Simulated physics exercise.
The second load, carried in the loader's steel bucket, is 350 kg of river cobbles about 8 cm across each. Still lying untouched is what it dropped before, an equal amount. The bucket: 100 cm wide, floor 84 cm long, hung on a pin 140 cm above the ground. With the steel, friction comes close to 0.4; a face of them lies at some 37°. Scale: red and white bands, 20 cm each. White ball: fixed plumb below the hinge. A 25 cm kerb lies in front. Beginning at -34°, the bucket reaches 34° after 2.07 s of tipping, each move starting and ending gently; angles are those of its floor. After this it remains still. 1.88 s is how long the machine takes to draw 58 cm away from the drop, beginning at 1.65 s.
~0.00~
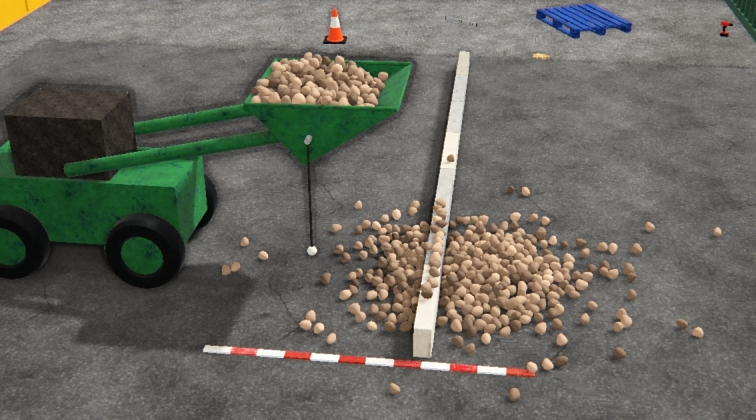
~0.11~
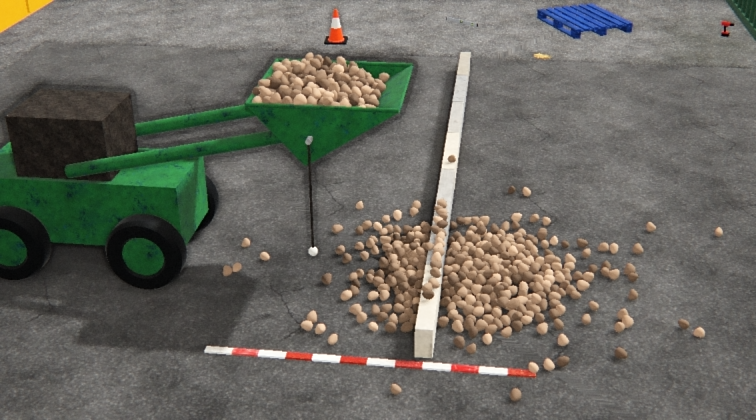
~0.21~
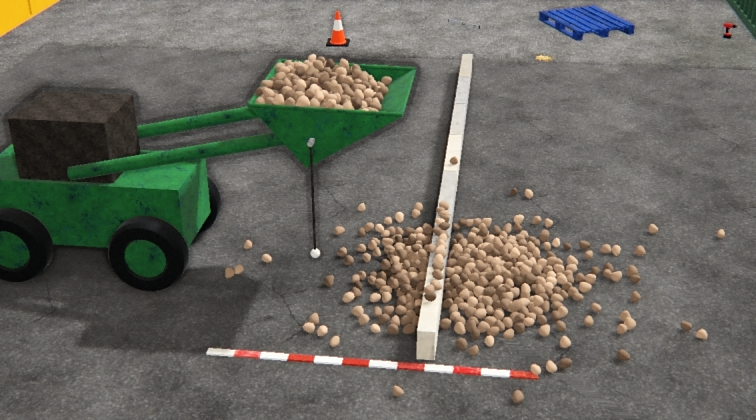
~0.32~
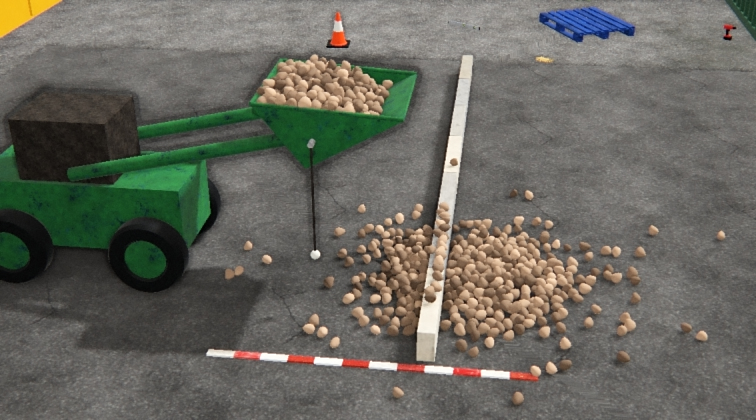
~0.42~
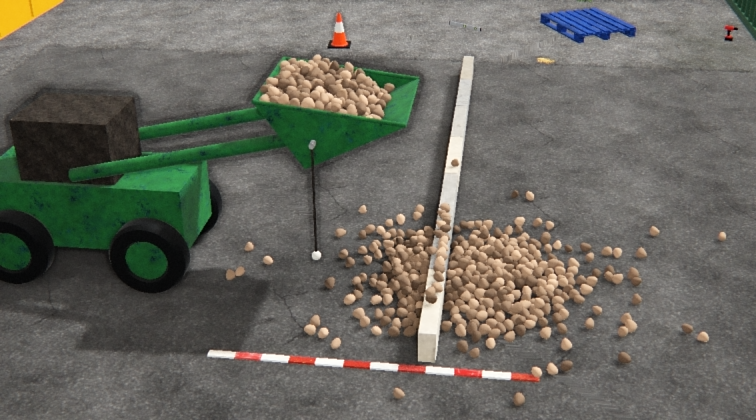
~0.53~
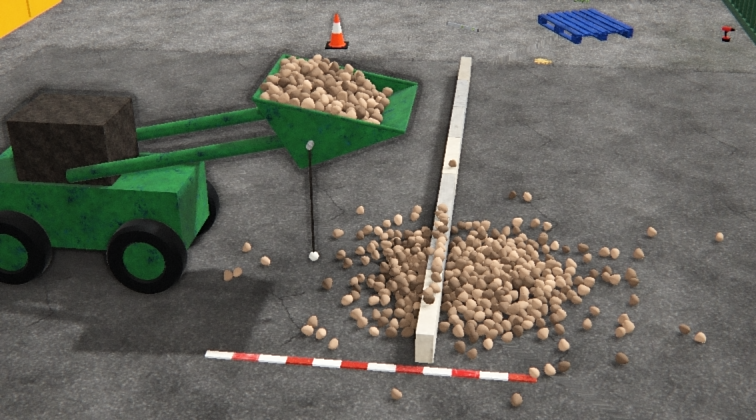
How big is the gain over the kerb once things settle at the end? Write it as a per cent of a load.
The gain is about 30 per cent of a load.
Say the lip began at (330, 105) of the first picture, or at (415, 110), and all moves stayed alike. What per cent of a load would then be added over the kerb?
About 0 per cent for the first, 60 per cent for the second.
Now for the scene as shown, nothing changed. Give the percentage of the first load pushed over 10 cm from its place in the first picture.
Near 10 per cent, I reckon.
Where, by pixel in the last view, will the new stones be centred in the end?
The middle ends up near (412, 264).
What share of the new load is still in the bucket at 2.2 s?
About 20 percent is still in there.
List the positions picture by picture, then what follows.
In the first picture, lip at (398, 110), floor tilted -34°, highest stones at (315, 67). The earlier load is highest near (436, 241), 30 cm above ground level, 37 % on this side of the kerb, 66 % over the kerb.
In the second picture, the bucket is at -33°, its lip at (399, 111); the top of the load is at (316, 67); the stones move at 0.0 m/s on average.
In the third picture, the bucket is at -32°, its lip at (402, 115); the top of the load is at (314, 68); the stones move at 0.1 m/s on average.
In the fourth picture, the bucket is at -30°, its lip at (403, 120); the top of the load is at (308, 67); the stones move at 0.1 m/s on average.
In the fifth picture, lip at (406, 126), floor tilted -27°, highest stones at (303, 66); the stones move at 0.1 m/s on average.
In the sixth picture, lip at (404, 132), floor tilted -23°, highest stones at (302, 65); the stones move at 0.2 m/s on average.
After 1.5 s the floor is at 23°; in per cent of one load, 93 in the bucket, 44 on this side of the kerb, 66 over the kerb; the foremost stones are at (662, 279).
After 2.2 s the floor is at 34°; in per cent of one load, 21 in the bucket, 99 on this side of the kerb, 83 over the kerb; the foremost stones are at (662, 279).
After 4.0 s the floor is at 34°; in per cent of one load, 0 in the bucket, 107 on this side of the kerb, 95 over the kerb; the foremost stones are at (662, 279).
After 6.6 s the floor is at 34°; in per cent of one load, 0 in the bucket, 107 on this side of the kerb, 95 over the kerb; the foremost stones are at (662, 279). Net gain over the kerb, 30.
